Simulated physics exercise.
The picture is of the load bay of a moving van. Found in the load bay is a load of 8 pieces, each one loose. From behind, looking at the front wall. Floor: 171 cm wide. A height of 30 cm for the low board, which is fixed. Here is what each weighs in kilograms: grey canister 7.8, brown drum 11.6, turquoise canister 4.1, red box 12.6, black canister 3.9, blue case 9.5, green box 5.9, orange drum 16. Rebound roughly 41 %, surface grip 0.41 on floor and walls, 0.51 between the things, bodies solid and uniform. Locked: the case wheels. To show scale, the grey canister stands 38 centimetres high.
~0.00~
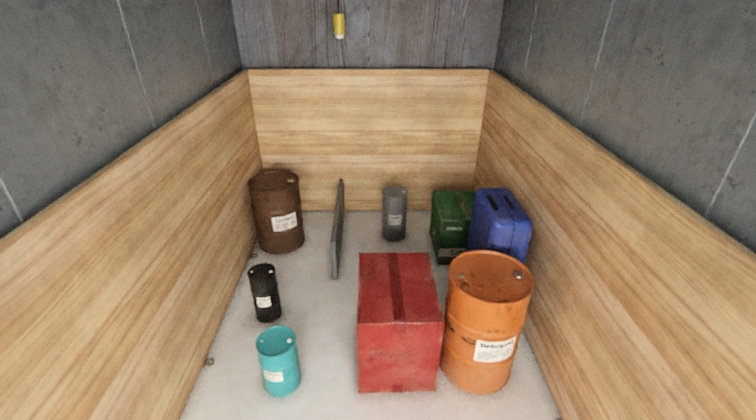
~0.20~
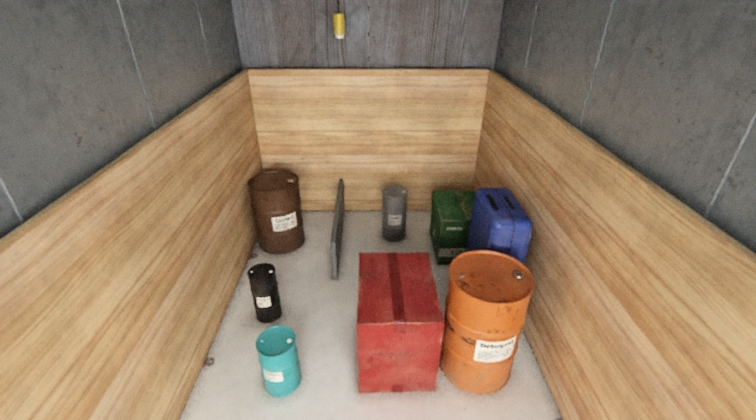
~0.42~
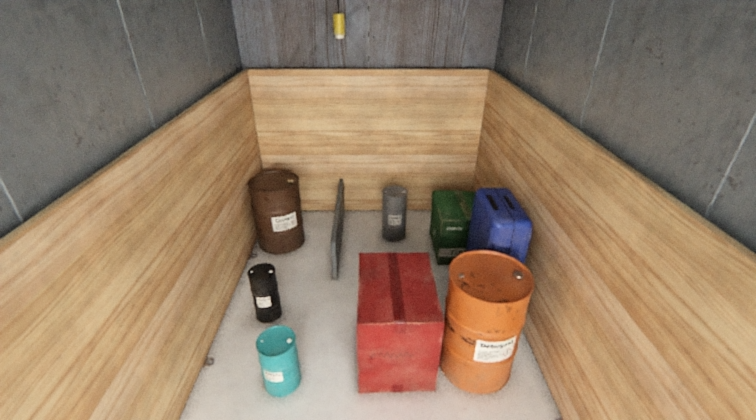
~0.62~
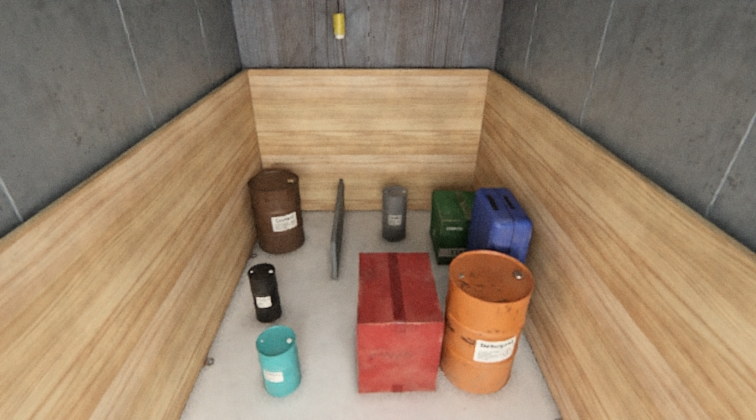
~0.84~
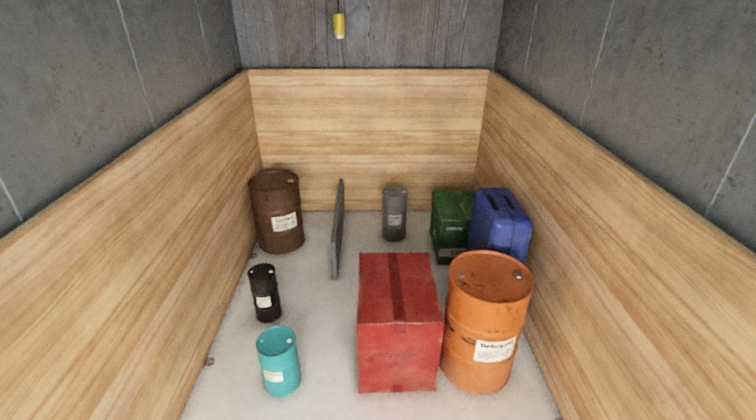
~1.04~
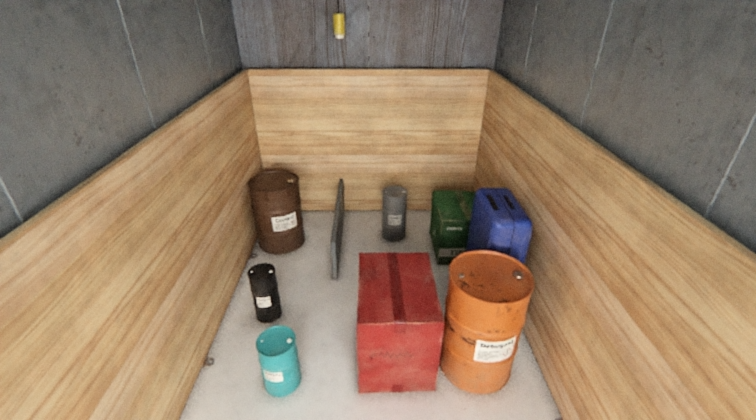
A large orange drum stood beside a red box in a wood-lined load bay, with a blue case, a green box and several smaller drums and canisters around them, and nothing visibly moved.
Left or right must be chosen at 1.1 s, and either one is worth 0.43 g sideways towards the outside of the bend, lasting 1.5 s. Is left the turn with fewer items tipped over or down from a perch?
Go left.
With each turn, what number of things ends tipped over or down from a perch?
A left turn gives 0, a right turn gives 1.
Turning left. Around 1.74 s, push 0.43 g right; grey canister shifted 2 cm near (397, 214); brown drum shifted 2 cm near (281, 212); blue case at 3° to upright.
Around 2.34 s, push 0.43 g right; grey canister shifted 11 cm near (409, 214); brown drum shifted 10 cm near (293, 212); red box shifted 11 cm.
Around 2.74 s, steady run; grey canister shifted 14 cm near (413, 214); brown drum shifted 13 cm near (296, 212); red box shifted 14 cm.
Finally (3.9 s), all 8 still in place (within 15 cm). Final places as that camera would see them, grey canister near (413, 214), brown drum near (296, 212).
Turning right instead, blue case tipped over or down from a perch, 1 of 8 in all.
